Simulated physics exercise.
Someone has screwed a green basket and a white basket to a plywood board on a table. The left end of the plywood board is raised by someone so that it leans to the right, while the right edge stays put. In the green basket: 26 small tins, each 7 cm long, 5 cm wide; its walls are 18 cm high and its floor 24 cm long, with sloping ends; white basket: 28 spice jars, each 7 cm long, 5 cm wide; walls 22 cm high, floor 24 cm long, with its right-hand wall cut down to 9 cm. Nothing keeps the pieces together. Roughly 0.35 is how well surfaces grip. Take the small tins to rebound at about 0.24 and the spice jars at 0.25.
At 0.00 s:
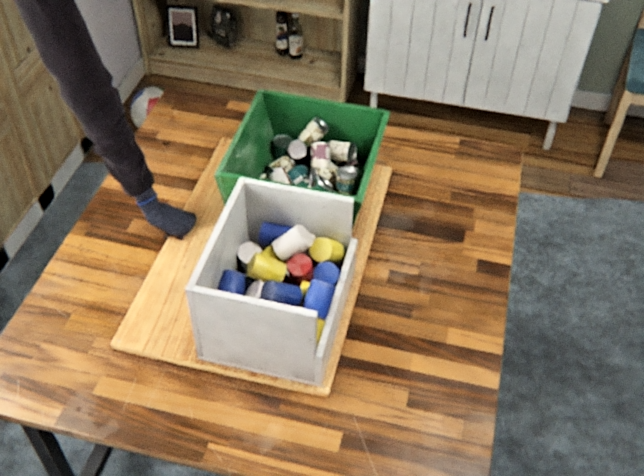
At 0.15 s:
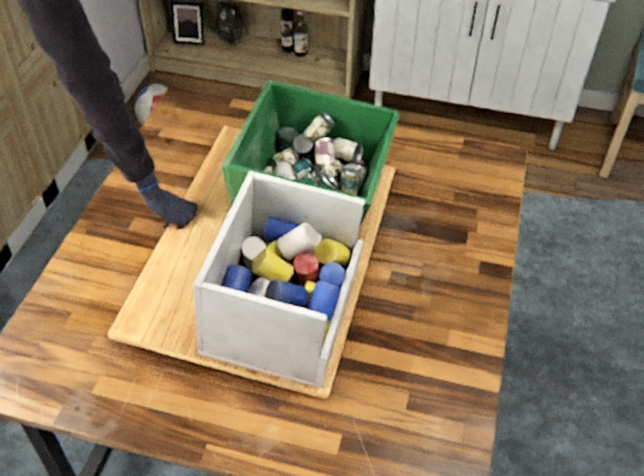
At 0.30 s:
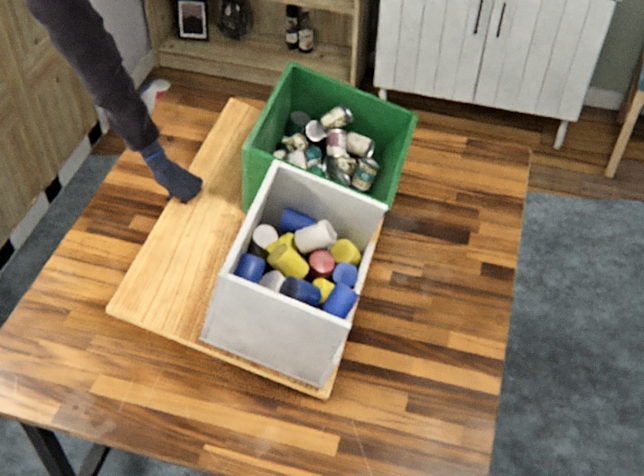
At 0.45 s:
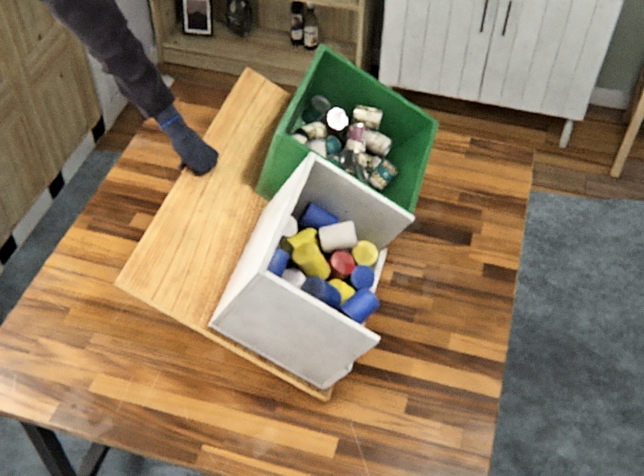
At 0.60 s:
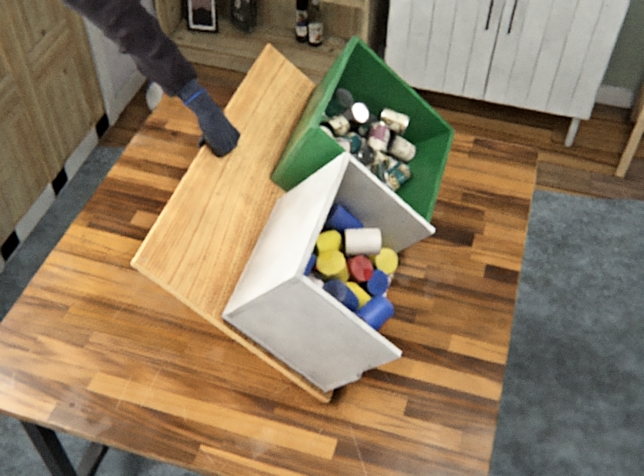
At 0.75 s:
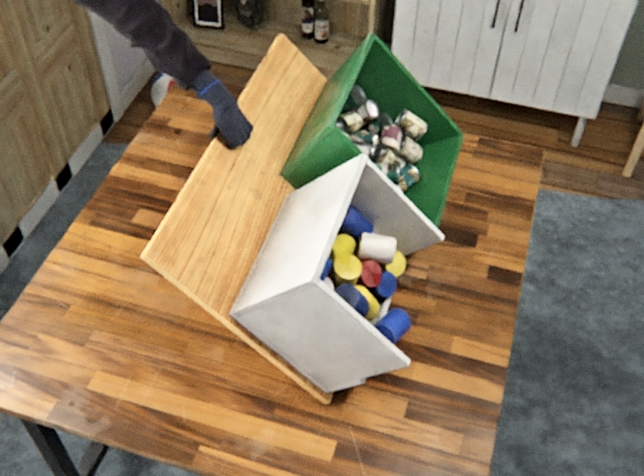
A gloved hand steadily raised the left end of a wooden board on a table, tilting the attached green basket of tins and white basket of colourful jars steeply to the right.
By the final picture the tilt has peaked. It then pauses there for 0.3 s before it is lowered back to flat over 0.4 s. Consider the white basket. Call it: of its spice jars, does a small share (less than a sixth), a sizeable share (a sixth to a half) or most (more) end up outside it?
A small share.
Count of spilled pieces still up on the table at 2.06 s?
Count of pieces: About 1.
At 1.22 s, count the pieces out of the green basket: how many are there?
Roughly 0 for the green basket.
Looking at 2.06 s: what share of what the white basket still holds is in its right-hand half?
50 per cent, about.
After 0.96 s, tilt 44°; green basket 26 in, 0 out and white basket 27 in, 1 out.
After 1.22 s, tilt 27°; green basket 26 in, 0 out and white basket 26 in, 2 out.
After 1.59 s, tilt 0°; green basket 26 in, 0 out and white basket 26 in, 2 out.
Outcome (at 2.06 s), green basket 26 in, 0 out and white basket 26 in, 2 out. Asked share, 2 of 28, 7 per cent.
